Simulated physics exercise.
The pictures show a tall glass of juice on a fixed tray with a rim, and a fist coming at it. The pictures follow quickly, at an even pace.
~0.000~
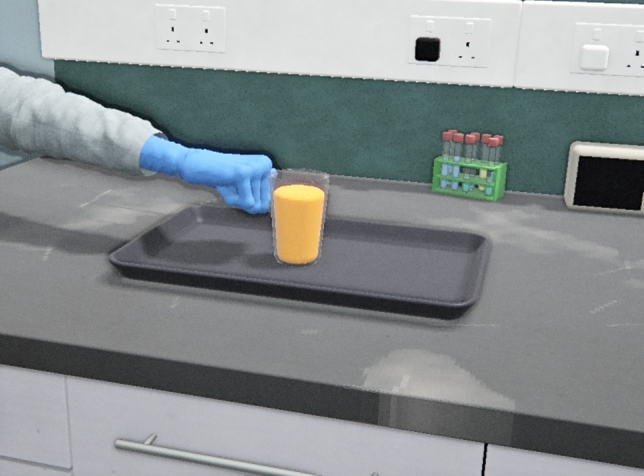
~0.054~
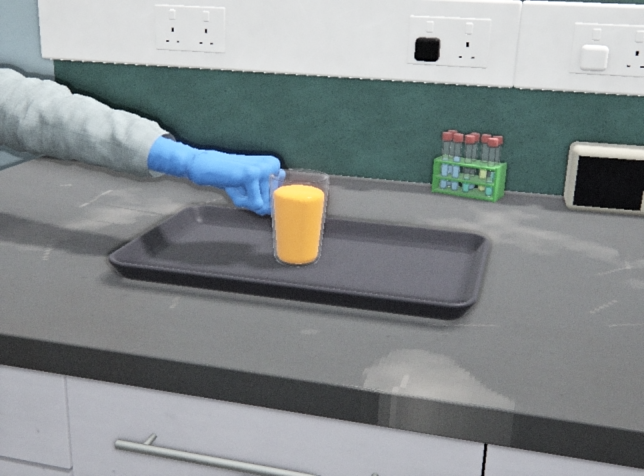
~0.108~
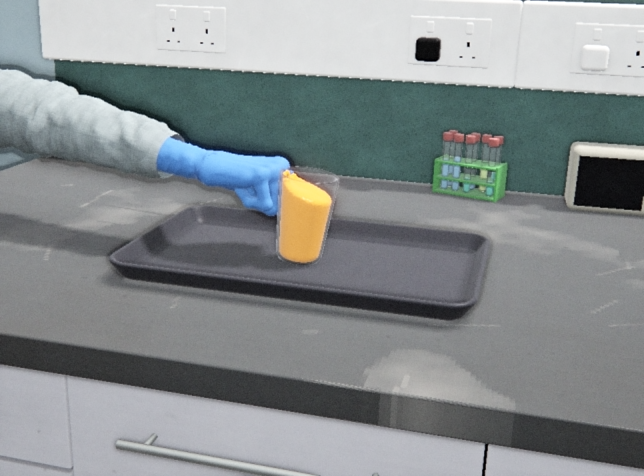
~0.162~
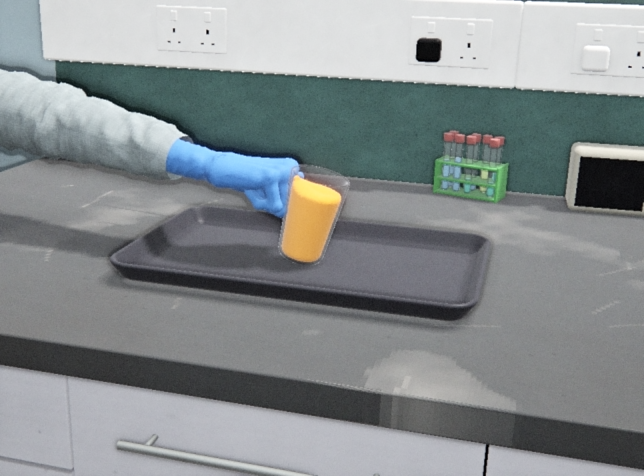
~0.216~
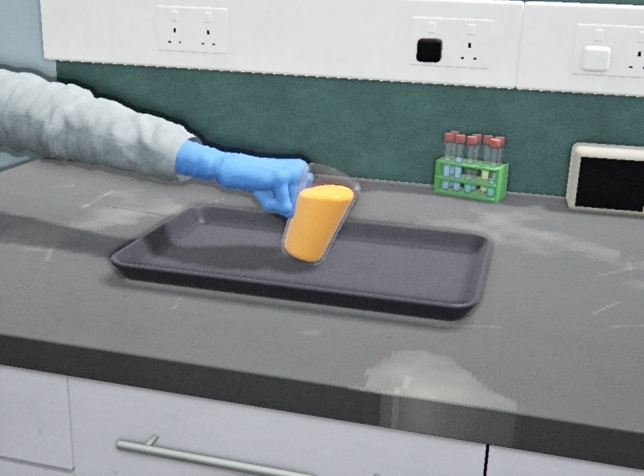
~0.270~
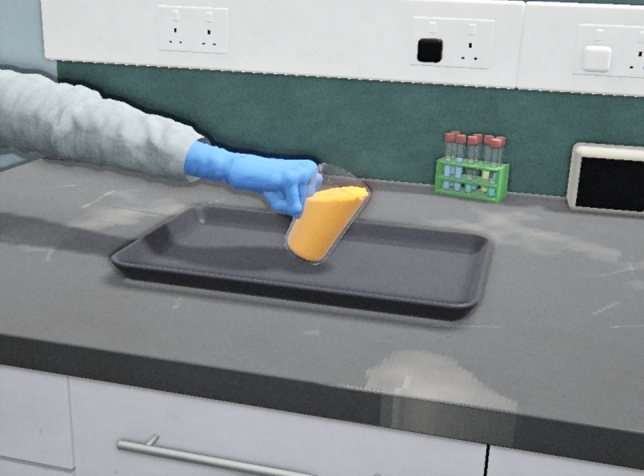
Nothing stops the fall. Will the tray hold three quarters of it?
As it turns out, a quarter and more lands beyond the tray.
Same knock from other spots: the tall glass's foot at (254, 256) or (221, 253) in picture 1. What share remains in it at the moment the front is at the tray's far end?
Roughly 65 per cent, and 55 per cent.
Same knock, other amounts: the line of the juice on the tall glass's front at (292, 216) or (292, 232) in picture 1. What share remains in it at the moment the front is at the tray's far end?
Near 80 % and 80 %.
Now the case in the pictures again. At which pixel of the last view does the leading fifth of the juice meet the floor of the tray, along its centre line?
At about (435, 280).
A moment on, the tall glass lies on its side and 99 per cent is in the glass, 1 on the tray and 0 above or beyond its rim.
Next, the tall glass lies on its side and 56 per cent is in the glass, 34 on the tray and 10 above or beyond its rim.
Then the tall glass lies on its side and 33 per cent is in the glass, 33 on the tray and 34 above or beyond its rim.
Later the tall glass lies on its side and 17 per cent is in the glass, 45 on the tray and 38 above or beyond its rim.
Finally, 62 per cent is held by tray and glass, 38 is off the tray.
